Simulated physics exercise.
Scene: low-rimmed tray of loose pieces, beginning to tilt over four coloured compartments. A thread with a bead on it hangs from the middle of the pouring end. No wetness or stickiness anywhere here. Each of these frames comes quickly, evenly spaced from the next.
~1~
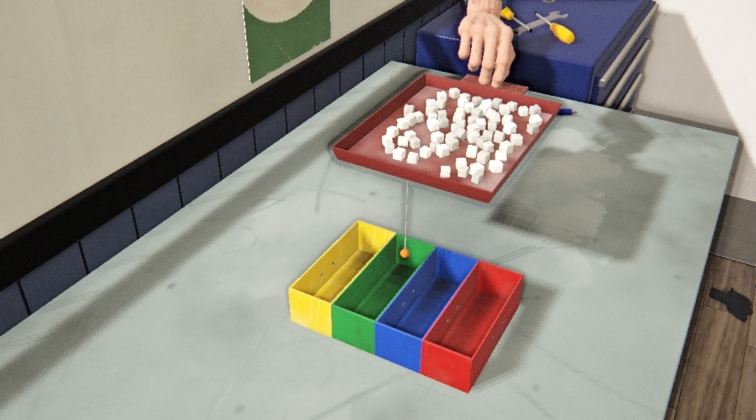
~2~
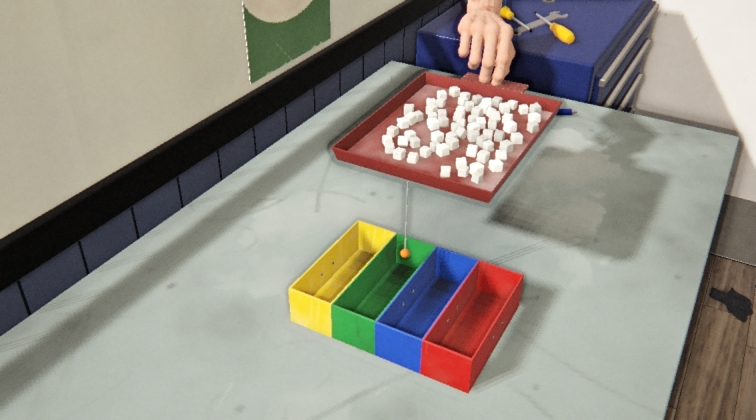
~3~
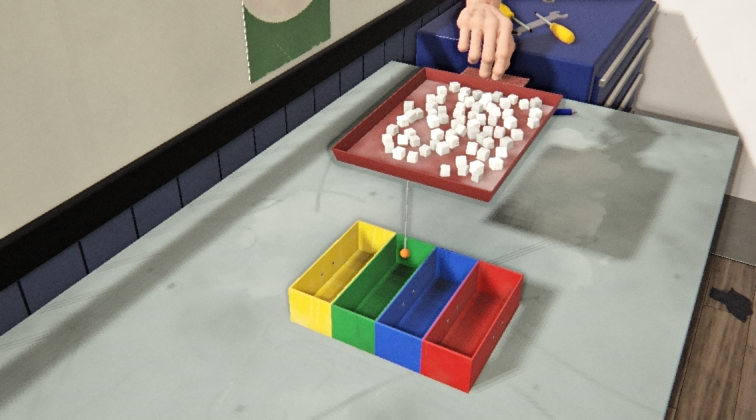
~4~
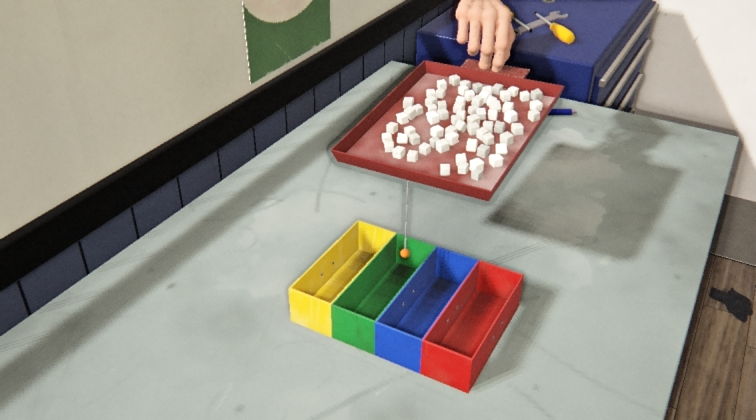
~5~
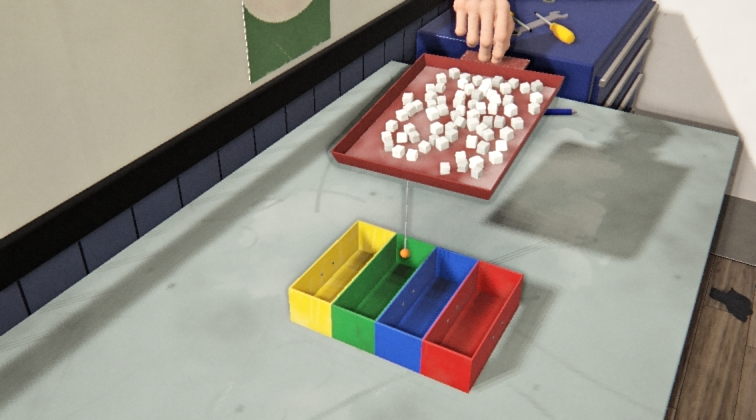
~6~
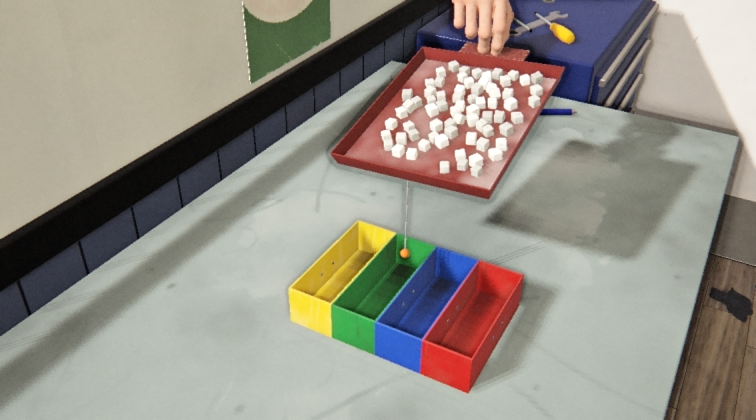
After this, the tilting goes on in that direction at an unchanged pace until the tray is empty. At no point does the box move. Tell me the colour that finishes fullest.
It's yellow.
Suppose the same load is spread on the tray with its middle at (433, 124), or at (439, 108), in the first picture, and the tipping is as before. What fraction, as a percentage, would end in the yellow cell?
You'd get 40 % the first time and 40 % the second.
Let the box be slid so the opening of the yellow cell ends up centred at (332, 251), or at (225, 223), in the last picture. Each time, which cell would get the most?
So the first one goes to the cell in yellow and the second to that red cell.
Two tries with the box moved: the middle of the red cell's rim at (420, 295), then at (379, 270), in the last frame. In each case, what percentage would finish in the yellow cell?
About 20% on the first try and 0% on the second.
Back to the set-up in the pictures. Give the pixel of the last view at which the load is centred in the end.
Roughly at (334, 302).
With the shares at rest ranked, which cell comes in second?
The green cell.
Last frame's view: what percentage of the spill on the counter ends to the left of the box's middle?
Estimate: About 100 in every hundred.
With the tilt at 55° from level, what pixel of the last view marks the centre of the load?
Roughly at (394, 144).
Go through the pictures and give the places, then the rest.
The first frame shows corners of the pouring end at (337, 146) and (490, 189), level; middle of the load at (457, 129), sugar cubes; bead on its thread at (405, 253); yellow cell at (311, 309); green cell at (353, 326); blue cell at (398, 344); red cell at (446, 363).
The second frame shows corners of the pouring end at (337, 147) and (490, 189), level; middle of the load at (457, 128).
The third frame shows corners of the pouring end at (337, 147) and (489, 189), tipped barely, lowest at the left corner; middle of the load at (457, 125).
The fourth frame shows corners of the pouring end at (336, 149) and (489, 188), tipped a little, lowest at the left corner; middle of the load at (457, 121).
The fifth frame shows corners of the pouring end at (336, 150) and (488, 187), tipped a little, lowest at the left corner; middle of the load at (456, 116).
The sixth frame shows corners of the pouring end at (336, 152) and (488, 187), tipped a little, lowest at the left corner; middle of the load at (456, 112); yellow cell at (311, 309); green cell at (353, 326); blue cell at (398, 344); red cell at (446, 363).
Soon after the last picture, tray tipped steeply; nearly all on the tray; a stray few falling or outside the box.
A little later, tray tipped right over; nearly all on the tray; a stray few in the yellow cell; a stray few falling or outside the box.
Later still, tray tipped past a quarter turn; about a third in the yellow cell; about a quarter in the green cell; a small part in the blue cell; about a third falling or outside the box.
At rest, tray tipped past a quarter turn; about a third in the yellow cell; about a quarter in the green cell; a small part in the blue cell; none in the red cell; about a third outside the box.
